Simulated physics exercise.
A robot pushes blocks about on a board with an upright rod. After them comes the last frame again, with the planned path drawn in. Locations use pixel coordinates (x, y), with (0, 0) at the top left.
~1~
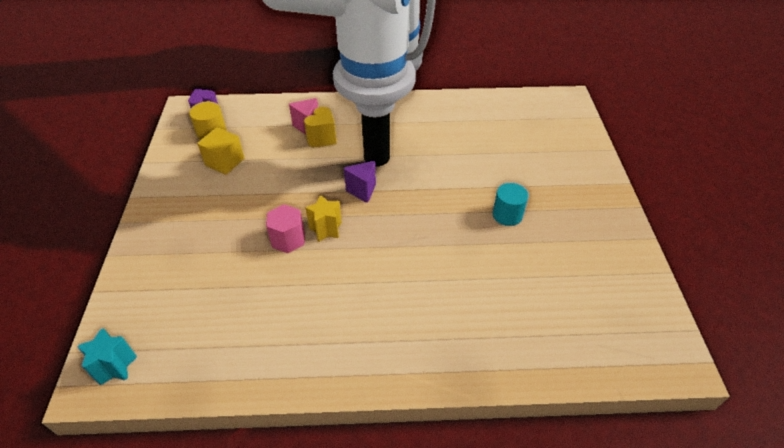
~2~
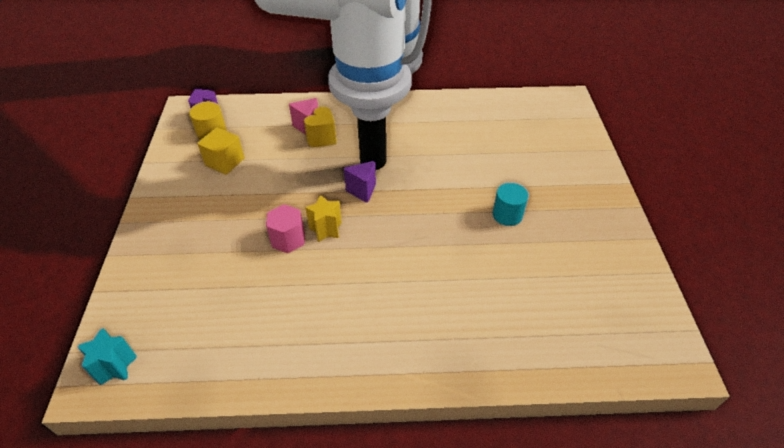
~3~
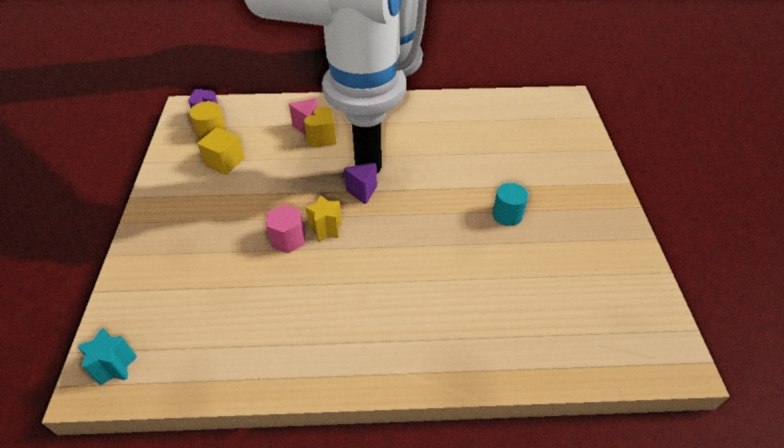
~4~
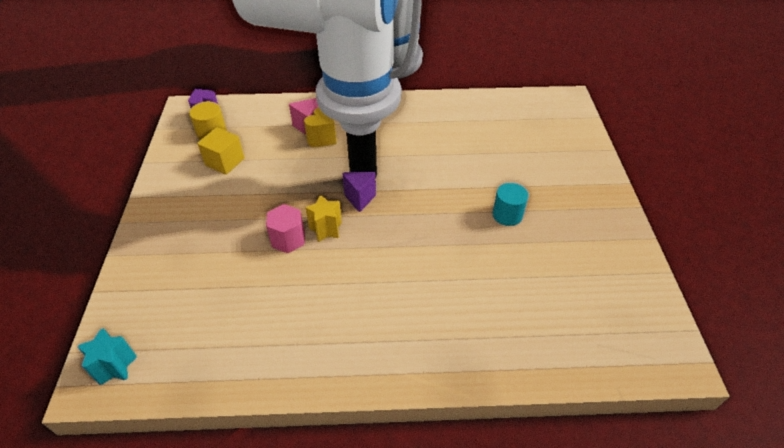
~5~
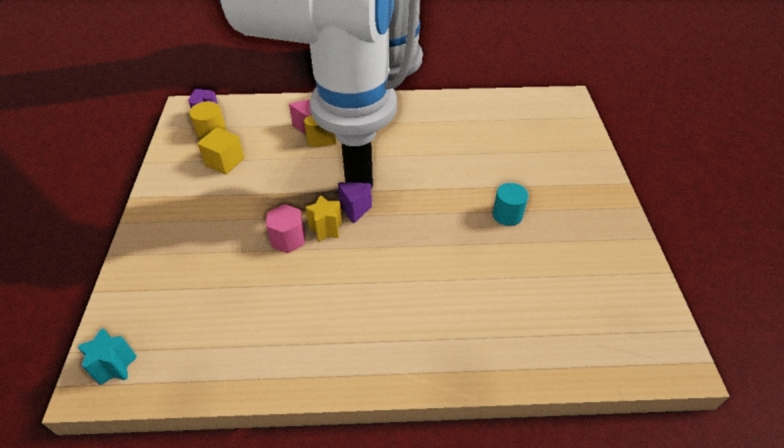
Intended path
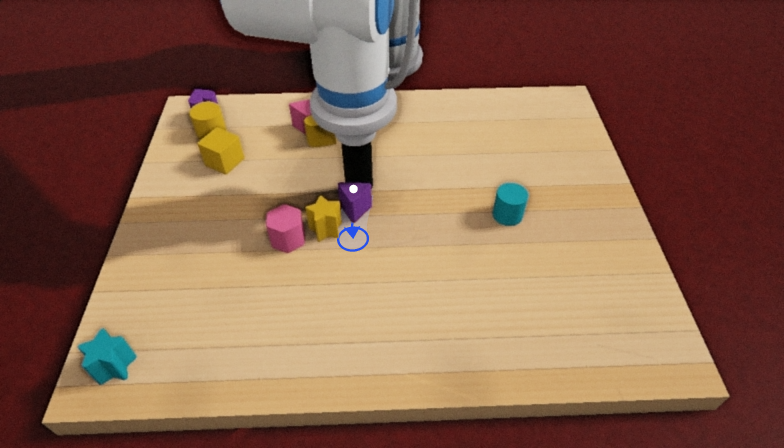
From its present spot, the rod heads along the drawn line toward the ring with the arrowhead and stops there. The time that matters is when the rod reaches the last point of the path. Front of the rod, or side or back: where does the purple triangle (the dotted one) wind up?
Answer: Still ahead.
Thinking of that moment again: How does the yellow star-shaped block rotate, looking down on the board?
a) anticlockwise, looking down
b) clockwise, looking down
b.
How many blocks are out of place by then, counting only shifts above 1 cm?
I'd put the number at two.
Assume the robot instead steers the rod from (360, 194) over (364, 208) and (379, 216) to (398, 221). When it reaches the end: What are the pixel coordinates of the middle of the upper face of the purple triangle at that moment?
Answer: (354, 206).
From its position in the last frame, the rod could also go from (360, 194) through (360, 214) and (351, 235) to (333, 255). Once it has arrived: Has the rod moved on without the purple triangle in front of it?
No.
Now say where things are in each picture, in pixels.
Lower end of the rod (377, 159), tops of blocks, pink hexagonal block (283, 218), yellow star-shaped block (323, 208), purple triangle (361, 170), in the first picture.
Rod (373, 163), blocks as before, in the second picture.
Rod (369, 168), blocks as before, in the third picture.
Rod (364, 176), purple triangle (359, 178), in the fourth picture.
Rod (359, 187), pink hexagonal block (283, 218), yellow star-shaped block (323, 208), purple triangle (353, 189), in the fifth picture.
The drawn path runs from (360, 194) over (354, 216) to (353, 239); the dot is on the purple triangle.
On the path given first. Halfway along, rod (354, 209); yellow star-shaped block (317, 213), turned 35° clockwise; purple triangle (347, 212).
At the end, rod (352, 232); pink hexagonal block not moved; yellow star-shaped block (318, 220), turned 75° clockwise; purple triangle (344, 237), turned 20° clockwise.
